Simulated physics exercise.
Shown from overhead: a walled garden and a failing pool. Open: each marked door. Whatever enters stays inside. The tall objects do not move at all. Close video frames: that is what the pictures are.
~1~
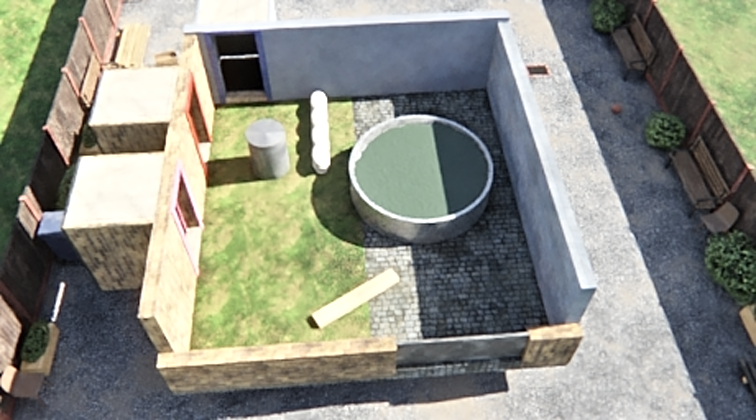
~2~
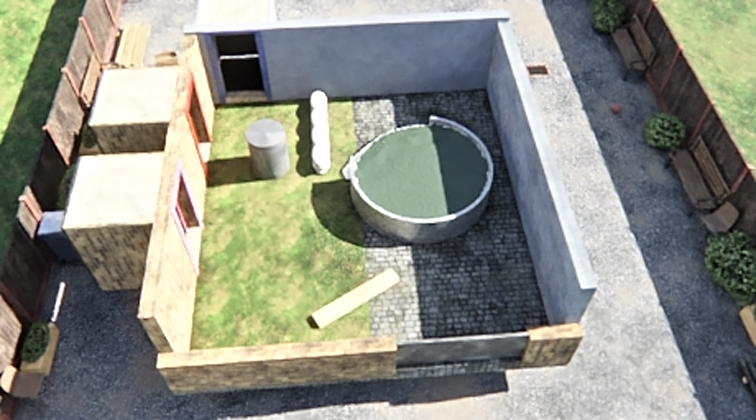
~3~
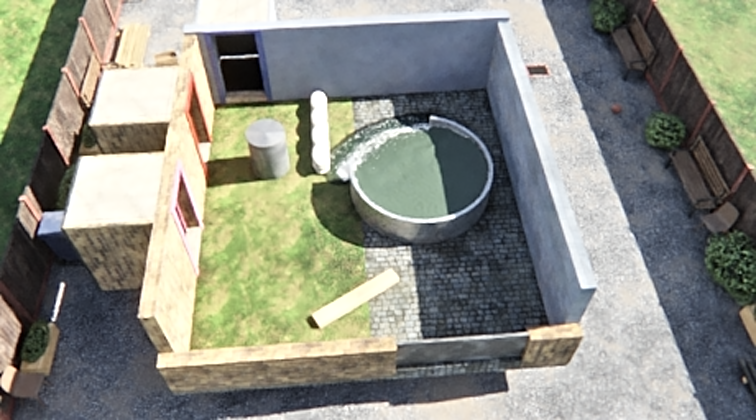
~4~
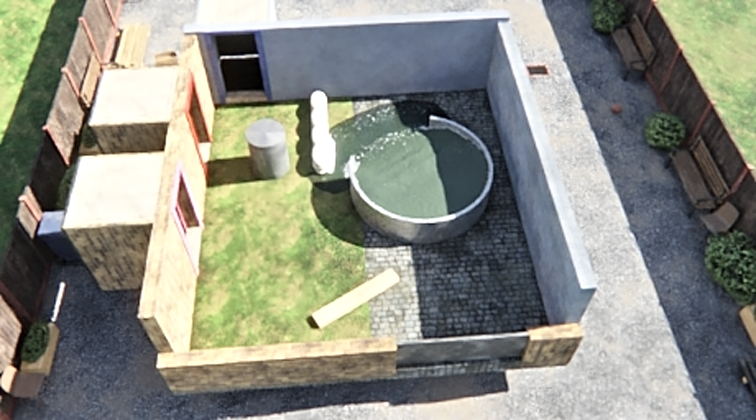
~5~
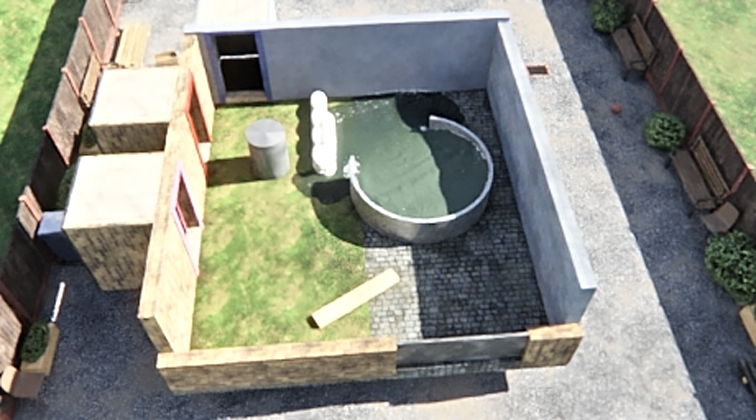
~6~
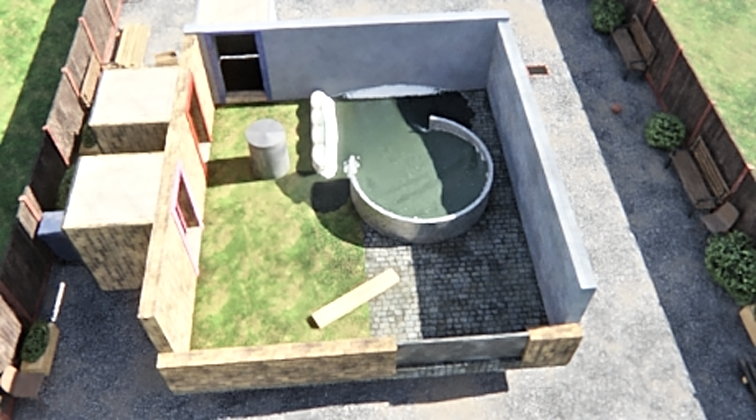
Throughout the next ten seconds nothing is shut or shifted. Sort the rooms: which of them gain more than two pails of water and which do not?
The blue door gains no more; the pink door gains no more; the red door gains no more.
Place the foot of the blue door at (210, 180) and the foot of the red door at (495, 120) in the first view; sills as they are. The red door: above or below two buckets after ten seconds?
As for the red one, it tops the limit.
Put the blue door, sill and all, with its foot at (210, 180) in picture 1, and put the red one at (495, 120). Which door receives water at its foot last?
That's the door marked pink.
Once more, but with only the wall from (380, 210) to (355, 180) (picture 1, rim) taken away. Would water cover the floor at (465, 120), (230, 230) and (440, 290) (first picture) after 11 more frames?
Point by point: Unwetted; soaked; unwetted.
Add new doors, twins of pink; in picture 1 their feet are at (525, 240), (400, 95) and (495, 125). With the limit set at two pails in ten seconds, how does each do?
In turn: Stays under, takes more, floods.
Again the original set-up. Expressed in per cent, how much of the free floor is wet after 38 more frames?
About 85 per cent.
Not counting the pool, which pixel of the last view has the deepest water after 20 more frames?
My pick is (482, 95).
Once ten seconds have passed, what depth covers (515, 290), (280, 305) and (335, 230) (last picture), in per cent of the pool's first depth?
In turn 8, 12 and 6 in a hundred.
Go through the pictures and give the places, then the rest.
In the first frame, the round tank at (421, 168) is whole and still.
In the second frame, water pours out on the round tank's far side and has run to a hidden place.
In the third frame, the front is at a hidden place, out from the gap on the round tank's far side.
In the fourth frame, water pours out on the round tank's far side and has run to (432, 106).
In the fifth frame, water pours out on the round tank's far side and has run to (433, 93).
In the sixth frame, the front is at (451, 92), out from the gap on the round tank's far side.
A moment on, water covers 20 % of the floor; the blue door not reached, the pink door not reached, the red door not reached.
Next, water covers 30 % of the floor; the blue door wet at the sill, nothing in, the pink door not reached, the red door not reached.
Then, water covers 45 % of the floor; the blue door wet at the sill, nothing in, the pink door not reached, the red door wet at the sill, nothing in.
Later, water covers 85 % of the floor; the blue door wet at the sill, nothing in, the pink door wet at the sill, nothing in, the red door wet at the sill, nothing in.
In the end, water covers 95 % of the floor; the blue door wet at the sill, nothing in, the pink door wet at the sill, nothing in, the red door wet at the sill, nothing in.
